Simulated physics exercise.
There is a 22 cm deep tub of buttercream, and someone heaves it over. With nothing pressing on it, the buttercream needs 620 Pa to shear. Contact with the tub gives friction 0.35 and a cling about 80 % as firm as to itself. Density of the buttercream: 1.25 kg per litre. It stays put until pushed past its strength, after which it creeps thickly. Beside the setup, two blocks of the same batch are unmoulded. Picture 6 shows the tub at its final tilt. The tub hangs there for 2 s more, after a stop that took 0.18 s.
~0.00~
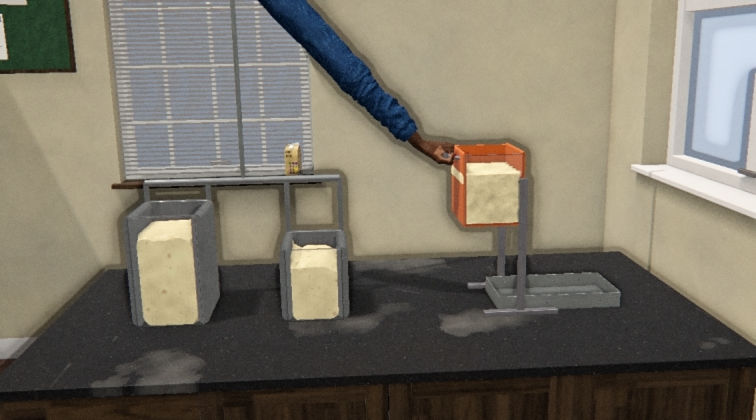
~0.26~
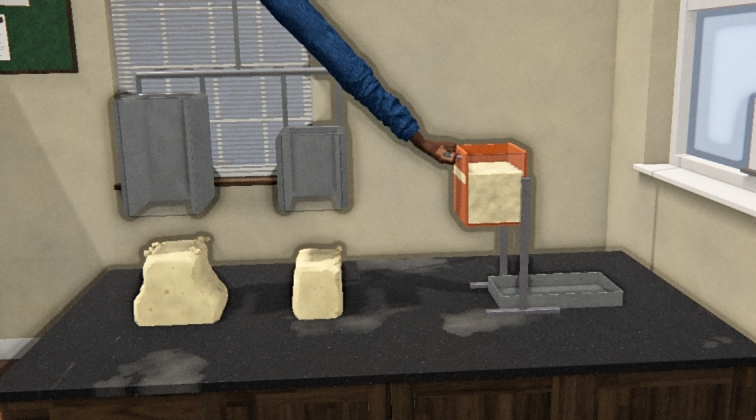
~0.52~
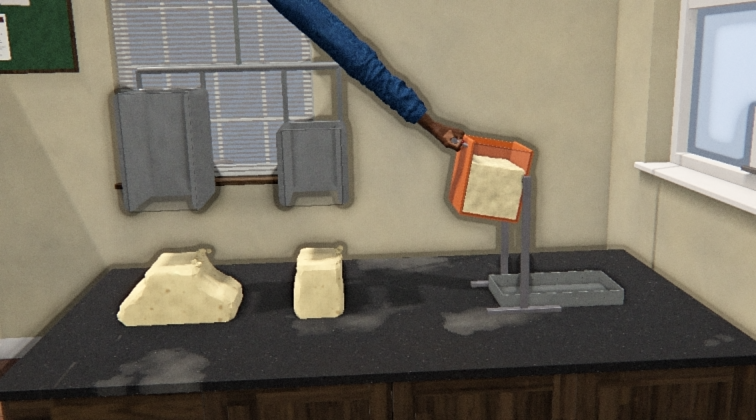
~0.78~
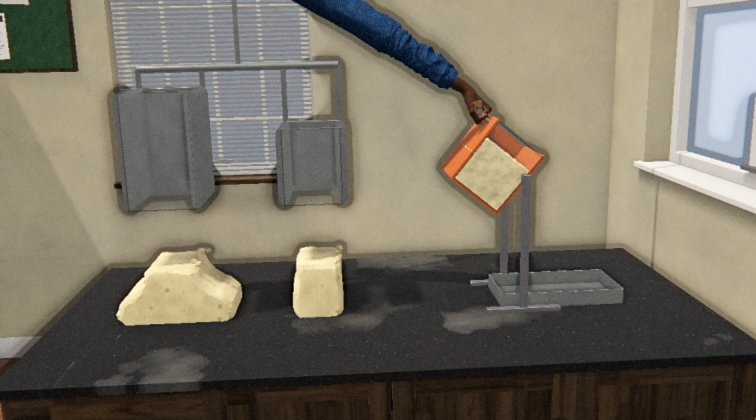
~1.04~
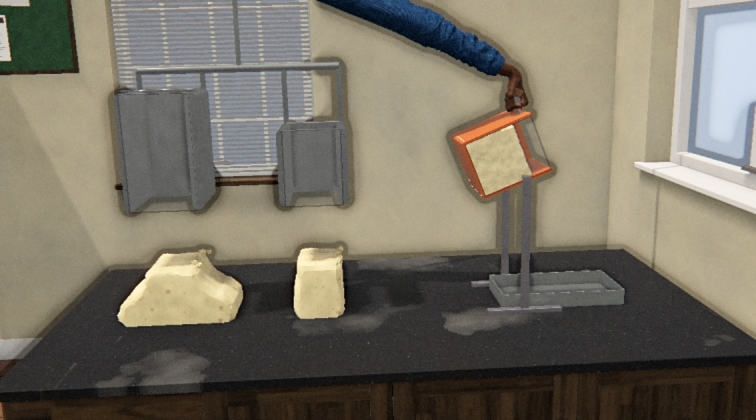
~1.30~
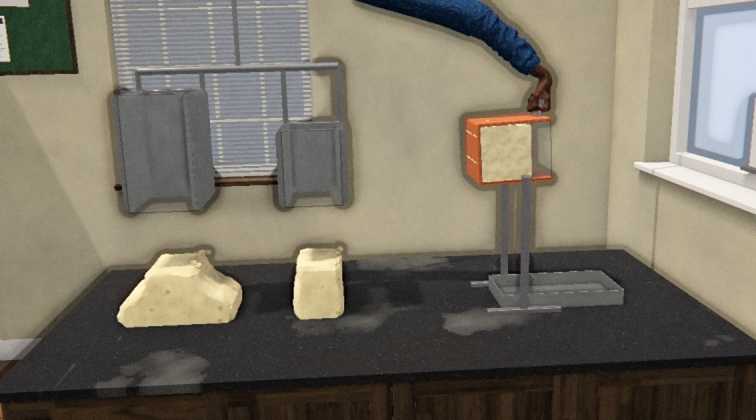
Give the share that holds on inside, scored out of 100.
About 100 per cent.
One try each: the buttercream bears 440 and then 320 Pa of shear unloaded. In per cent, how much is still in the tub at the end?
The answers, in order, are 100 % and 75 %.
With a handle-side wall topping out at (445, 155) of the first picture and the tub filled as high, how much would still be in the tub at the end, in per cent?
100 %, roughly.
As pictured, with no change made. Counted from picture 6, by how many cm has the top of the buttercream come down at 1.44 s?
About 0 cm.
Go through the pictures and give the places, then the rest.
Handle-side rim at (466, 155), tilt 0 degrees; highest point of the buttercream at (469, 174); test blocks 30 cm, 19 cm high (left to right), in the first frame.
Handle-side rim at (469, 155), tilt 0 degrees; highest point of the buttercream at (471, 174); test blocks 23 cm, 19 cm high (left to right), in the second frame.
Handle-side rim at (476, 143), tilt 11 degrees; highest point of the buttercream at (477, 163); test blocks 18 cm, 18 cm high (left to right), in the third frame.
Handle-side rim at (500, 122), tilt 39 degrees; highest point of the buttercream at (490, 140); test blocks 18 cm, 18 cm high (left to right), in the fourth frame.
Handle-side rim at (532, 116), tilt 68 degrees; highest point of the buttercream at (514, 127); test blocks 18 cm, 18 cm high (left to right), in the fifth frame.
Handle-side rim at (551, 121), tilt 87 degrees; highest point of the buttercream at (510, 126); test blocks 18 cm, 18 cm high (left to right), in the sixth frame.
By 1.44 s, the tub is at 87 degrees and holds 100 %.
By 1.61 s, the tub is at 87 degrees and holds 100 %.
By 1.78 s, the tub is at 87 degrees and holds 100 %.
By 1.95 s, the tub is at 87 degrees and holds 100 %.
By 3.30 s, at the end, the tub is at 87 degrees and holds 100 %.
